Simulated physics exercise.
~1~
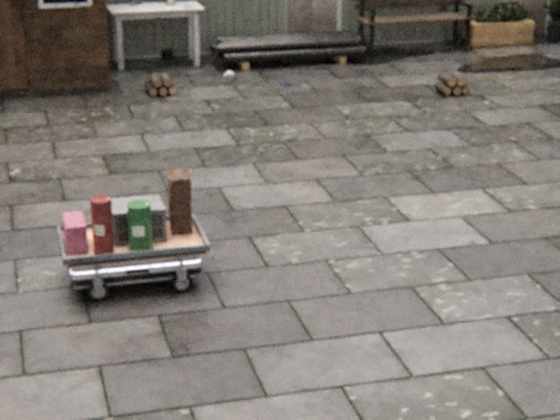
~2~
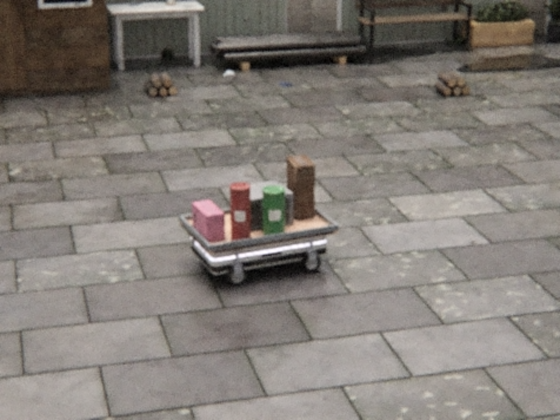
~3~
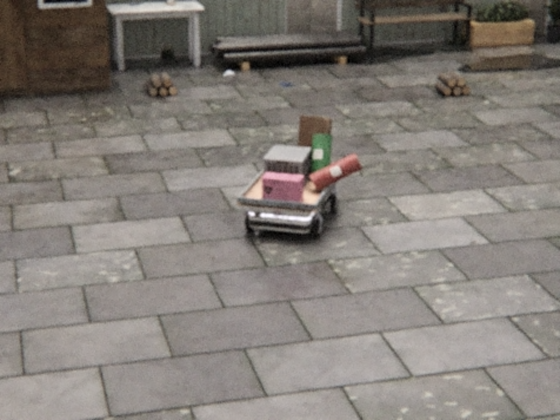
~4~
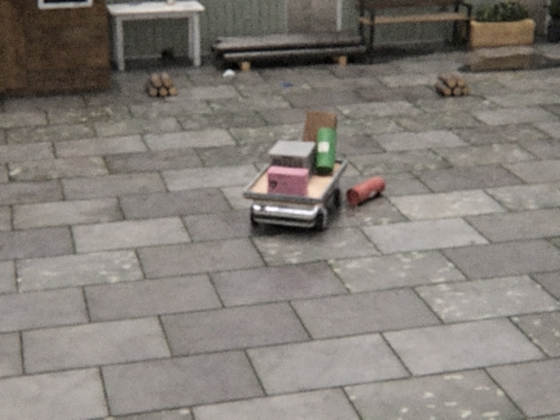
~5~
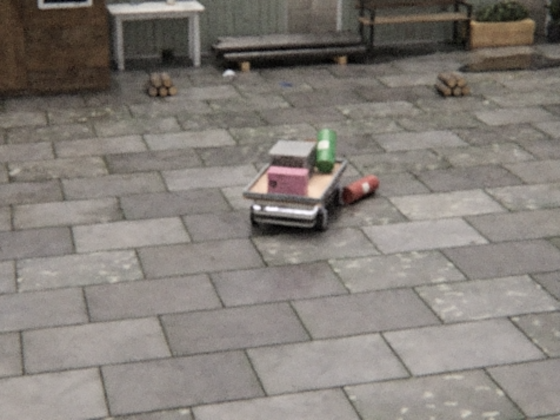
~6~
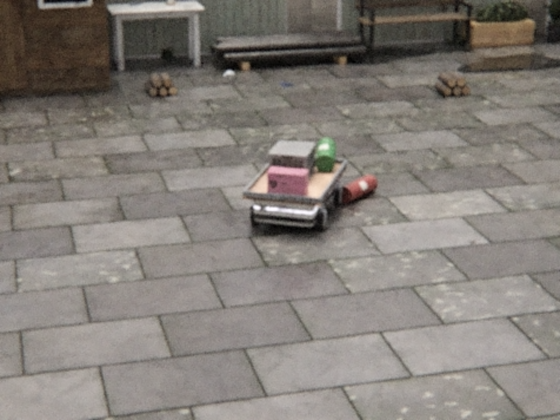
Paved courtyard, a loaded cart rolling right and turning away, its red canister and brown box falling off, green canister toppling aboard.
